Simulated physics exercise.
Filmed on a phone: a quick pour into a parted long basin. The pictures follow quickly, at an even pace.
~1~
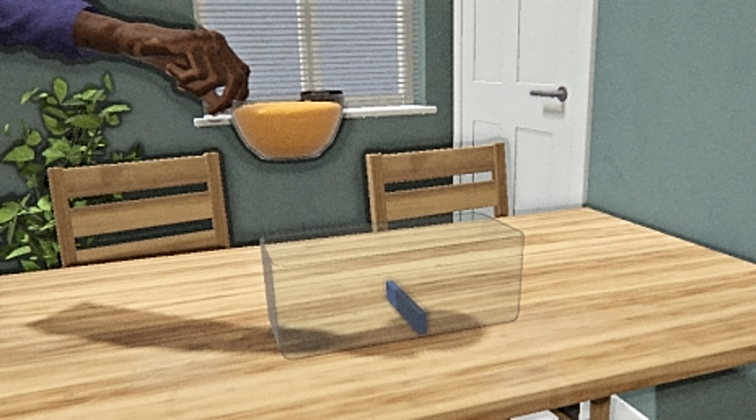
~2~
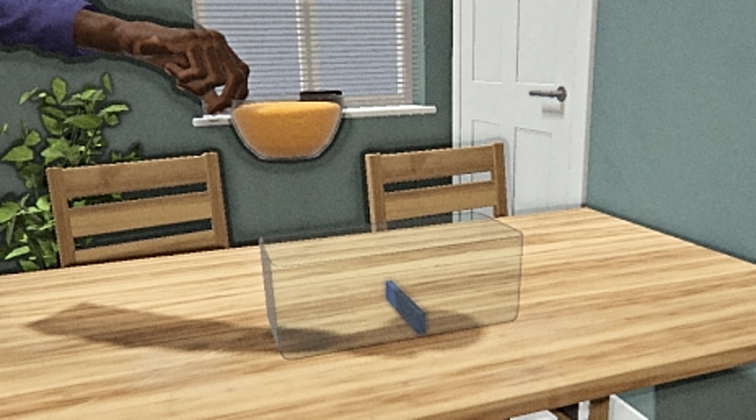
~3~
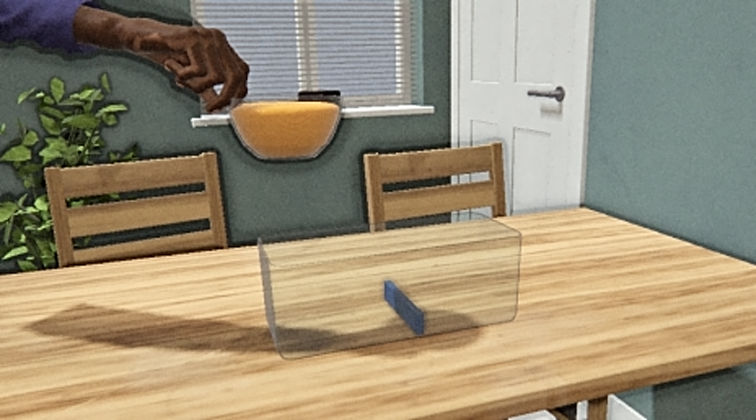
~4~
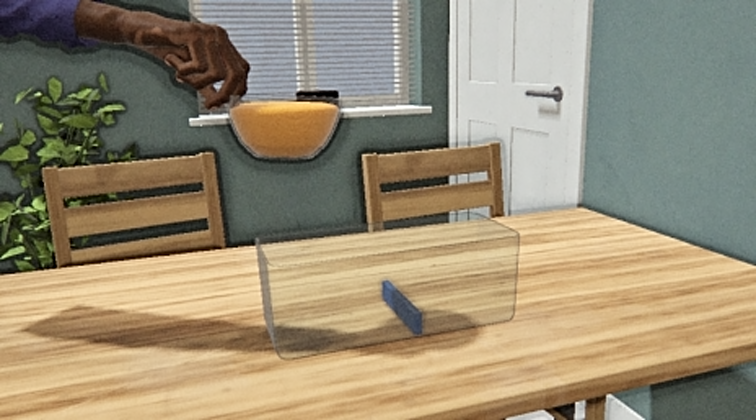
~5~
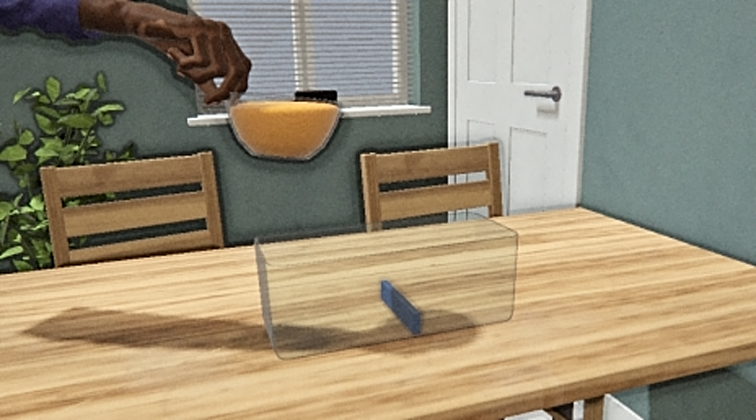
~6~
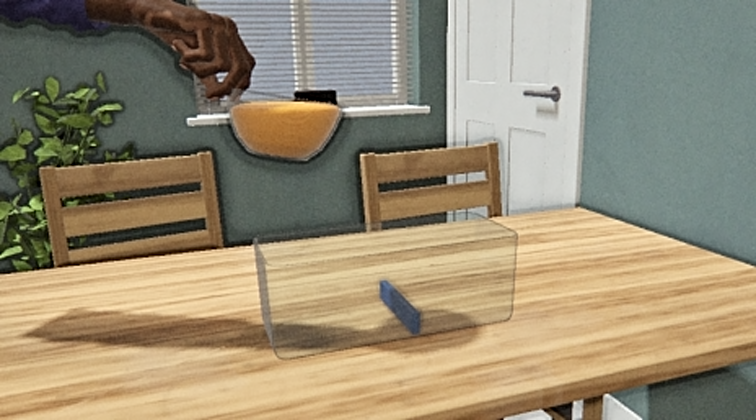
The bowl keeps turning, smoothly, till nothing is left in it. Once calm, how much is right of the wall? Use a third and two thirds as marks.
It comes to between a third and two thirds.
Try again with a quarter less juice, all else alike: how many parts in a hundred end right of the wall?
Close to 35 per cent.
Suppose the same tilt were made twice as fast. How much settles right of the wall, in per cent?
Some 35 per cent.
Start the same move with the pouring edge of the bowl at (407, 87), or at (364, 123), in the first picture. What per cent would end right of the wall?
The first gives 90 %, the second 65 %.
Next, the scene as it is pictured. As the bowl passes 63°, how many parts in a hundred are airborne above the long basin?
It comes to 35 per cent or so.
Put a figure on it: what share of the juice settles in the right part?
Near 55 %.
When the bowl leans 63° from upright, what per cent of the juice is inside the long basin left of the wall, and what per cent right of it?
Left: 5 %. Right: 10 %.
A moment on, the bowl is tipped part way and 48 per cent is still to pour, 7 is left of the wall and 9 right of it.
Next, the bowl is tipped on its side and 4 per cent is still to pour, 34 is left of the wall and 52 right of it.
Then the bowl is tipped right over and 0 per cent is still to pour, 46 is left of the wall and 53 right of it.
Later the bowl is tipped right over and 0 per cent is still to pour, 47 is left of the wall and 53 right of it.
At rest 47 per cent lies left of the wall, 53 right of it and 0 outside.
